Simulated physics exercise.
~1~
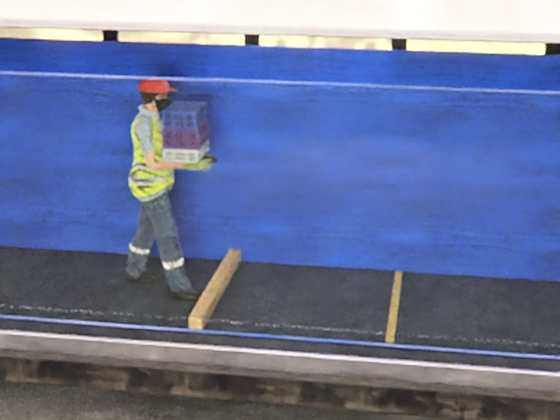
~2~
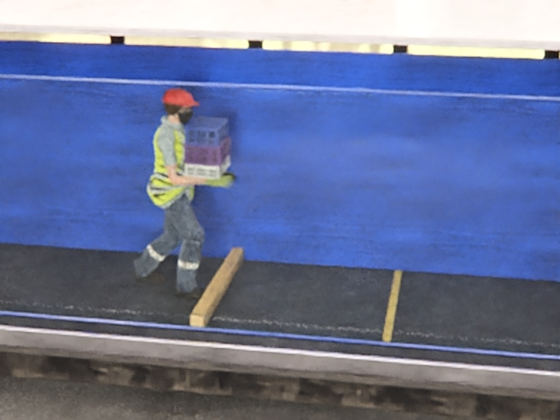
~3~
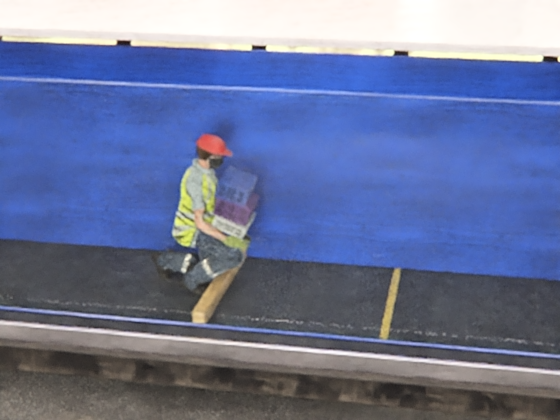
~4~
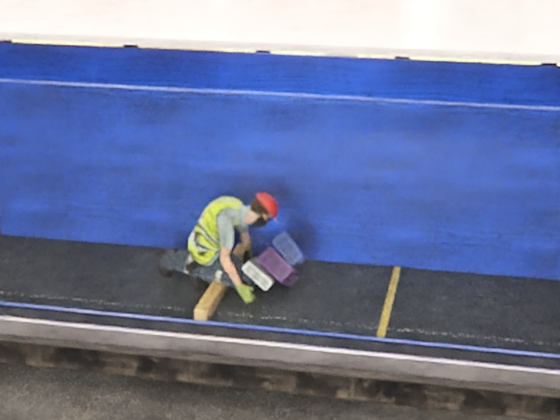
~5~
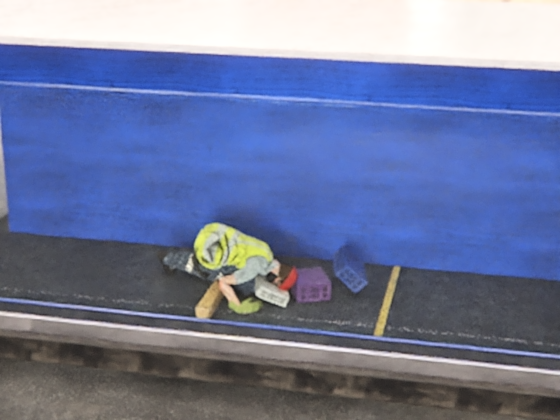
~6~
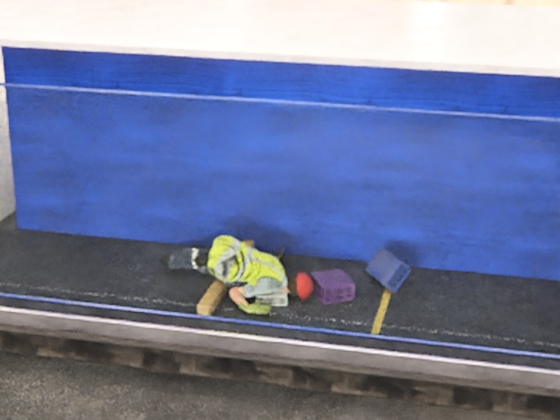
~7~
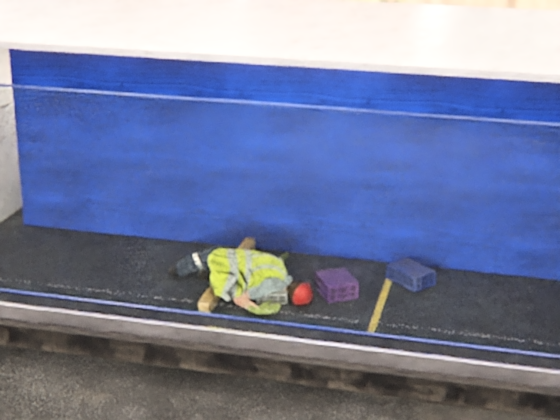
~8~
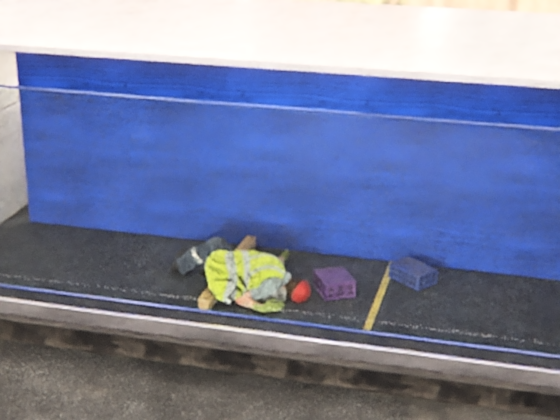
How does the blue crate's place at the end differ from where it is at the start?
At the start the blue crate is at the top of the stack in the person's arms, on the left. At the end it lies on the dark floor much farther right and lower, just past the yellow line.
